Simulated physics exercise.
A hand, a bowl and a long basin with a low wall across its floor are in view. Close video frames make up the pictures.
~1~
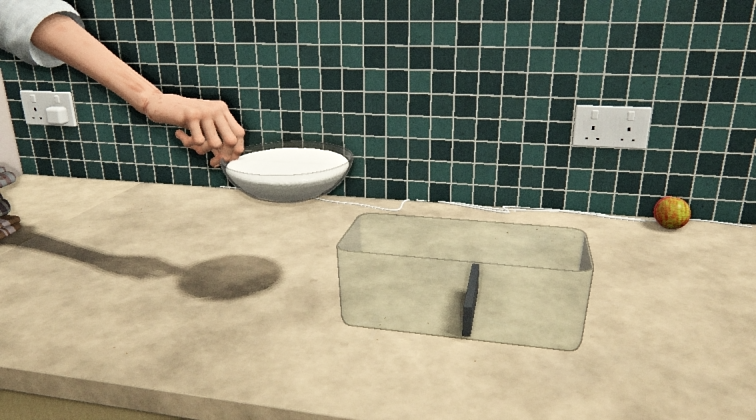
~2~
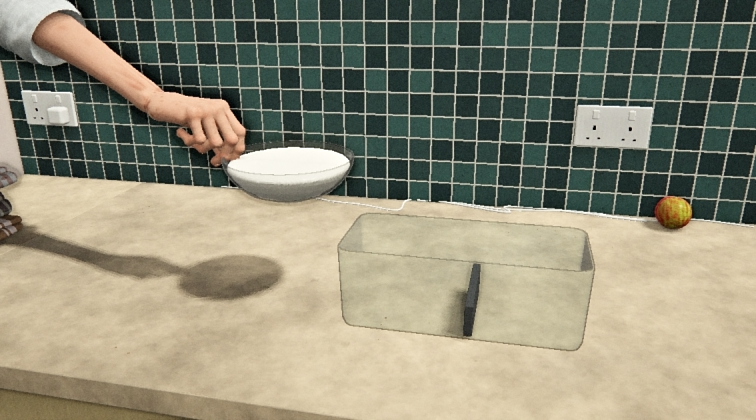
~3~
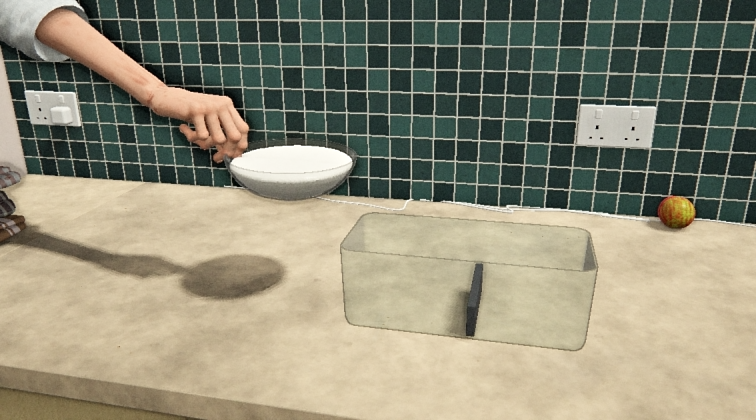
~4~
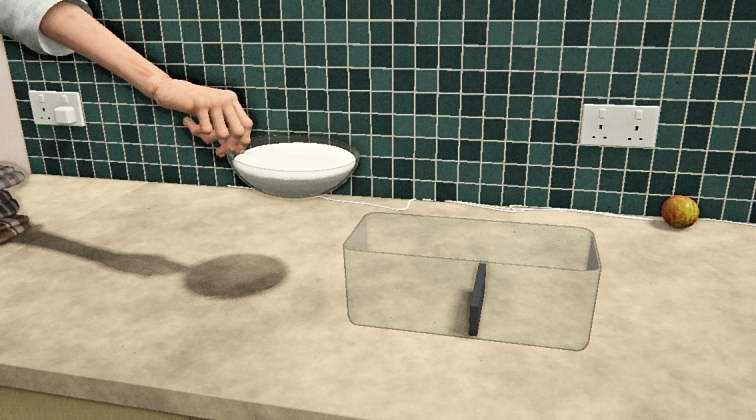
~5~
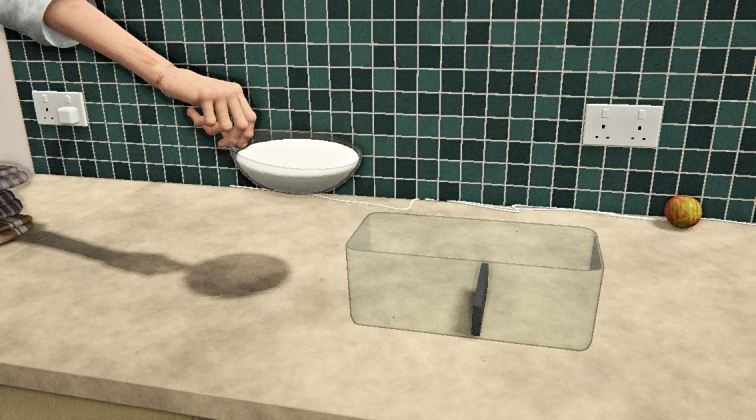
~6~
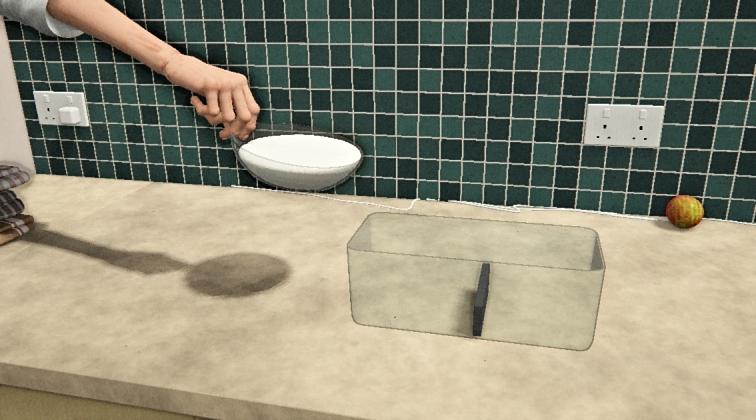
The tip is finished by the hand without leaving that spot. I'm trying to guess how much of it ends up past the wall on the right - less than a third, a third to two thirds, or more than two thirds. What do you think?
I'd say less than a third.
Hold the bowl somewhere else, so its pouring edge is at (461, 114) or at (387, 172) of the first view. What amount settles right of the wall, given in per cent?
70 %, then 30 %.
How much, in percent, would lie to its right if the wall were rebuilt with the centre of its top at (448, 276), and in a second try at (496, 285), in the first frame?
Note: Roughly 10 % in case one, 5 % in case two.
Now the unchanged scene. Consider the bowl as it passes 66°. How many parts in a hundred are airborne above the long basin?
Share out of both vessels: Approx. 50 %.
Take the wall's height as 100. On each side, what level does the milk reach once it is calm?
Left of the wall 60 %, right of the wall 10 %.
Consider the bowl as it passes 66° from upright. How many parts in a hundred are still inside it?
It works out to close to 30 percent.
A moment on, the bowl is tipped part way and 28 per cent is still to pour, 20 is left of the wall and 0 right of it.
Next, the bowl is tipped on its side and 0 per cent is still to pour, 86 is left of the wall and 4 right of it.
Then the bowl is tipped on its side and 0 per cent is still to pour, 86 is left of the wall and 10 right of it.
Later the bowl is tipped on its side and 0 per cent is still to pour, 85 is left of the wall and 11 right of it.
At rest 85 per cent lies left of the wall, 11 right of it and 4 outside.
